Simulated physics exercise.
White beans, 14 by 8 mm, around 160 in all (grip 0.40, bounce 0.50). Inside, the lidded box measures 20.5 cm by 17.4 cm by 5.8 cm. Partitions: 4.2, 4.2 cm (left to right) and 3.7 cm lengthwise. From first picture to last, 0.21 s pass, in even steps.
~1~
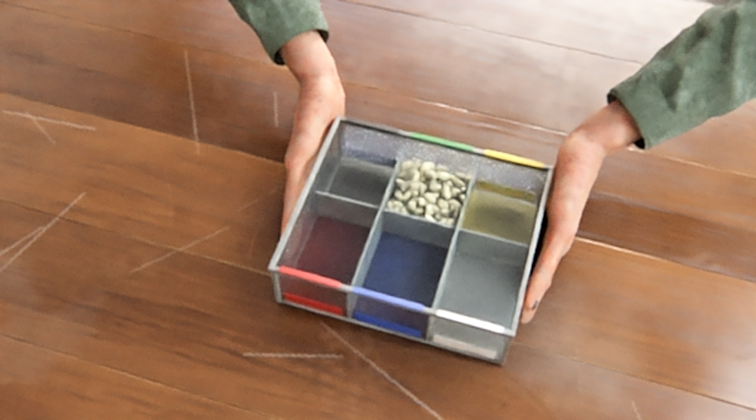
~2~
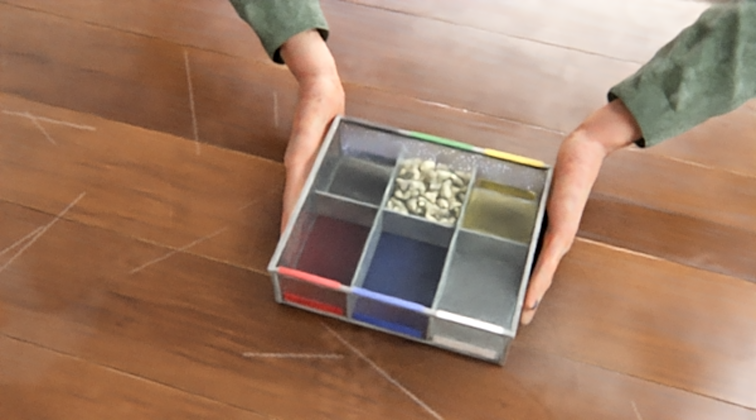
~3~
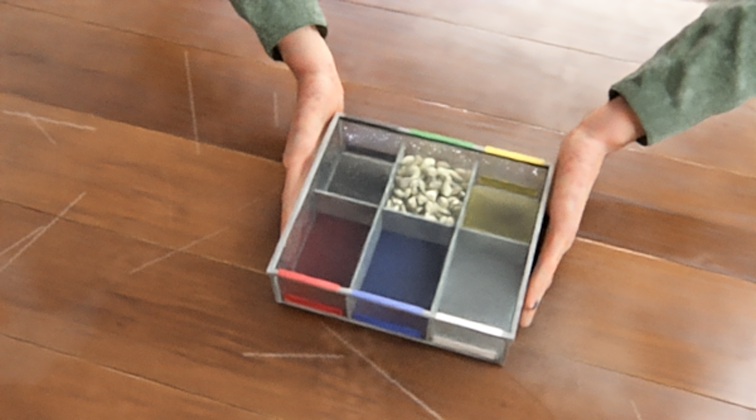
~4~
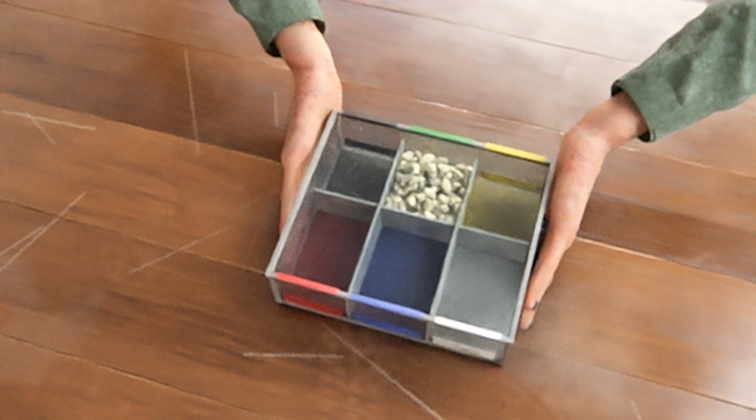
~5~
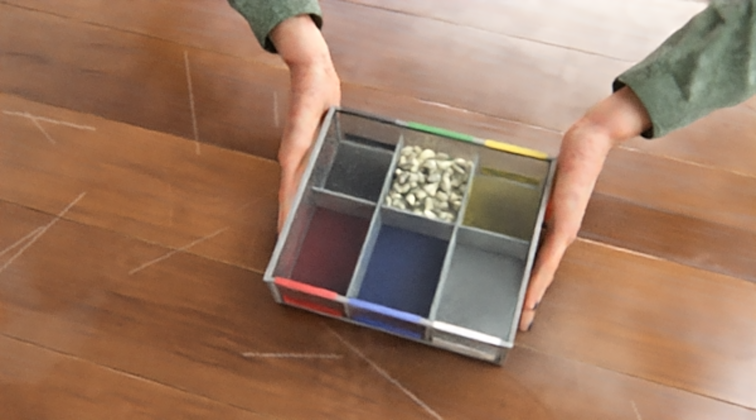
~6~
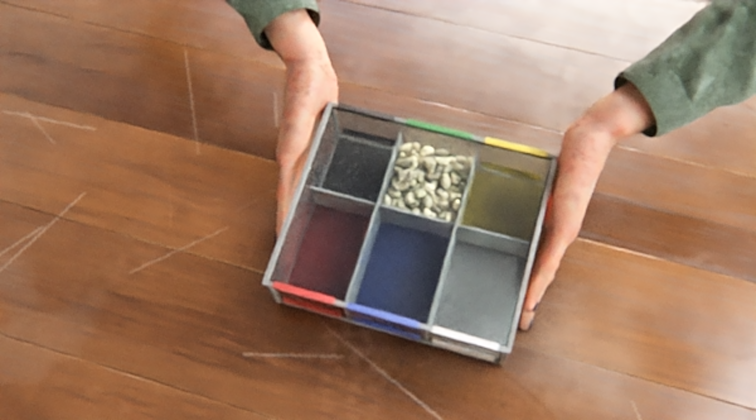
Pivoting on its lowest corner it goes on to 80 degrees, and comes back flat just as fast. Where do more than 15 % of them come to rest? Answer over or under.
Red compartment: Under; blue compartment: Over; green compartment: Over; yellow compartment: Under; white compartment: Under; black compartment: Under.
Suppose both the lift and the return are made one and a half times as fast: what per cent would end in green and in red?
In that case green 50, red 0.
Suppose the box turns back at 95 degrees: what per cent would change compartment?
Some 75 per cent.
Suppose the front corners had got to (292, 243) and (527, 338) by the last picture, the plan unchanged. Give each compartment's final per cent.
Red 0; blue 0; green 80; yellow 20; white 5; black 0.
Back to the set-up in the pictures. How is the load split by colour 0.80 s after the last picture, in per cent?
Red 0; blue 15; green 85; yellow 0; white 0; black 0.
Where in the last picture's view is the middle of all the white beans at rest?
Near (421, 230).
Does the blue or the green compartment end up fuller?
The green one has more.
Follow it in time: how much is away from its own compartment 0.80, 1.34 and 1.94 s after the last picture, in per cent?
In turn: 15, 45, 45.
Then, 0.80 s after the last picture, tilt 80 degrees; blue 15 %, green 85 %.
Then, 1.34 s after the last picture, tilt 35 degrees; blue 40 %, green 55 %, white 5 %.
Then, 1.94 s after the last picture, tilt 0 degrees; blue 40 %, green 55 %, white 5 %.
In the end, red 0 %, blue 40 %, green 55 %, yellow 0 %, white 5 %, black 0 %.
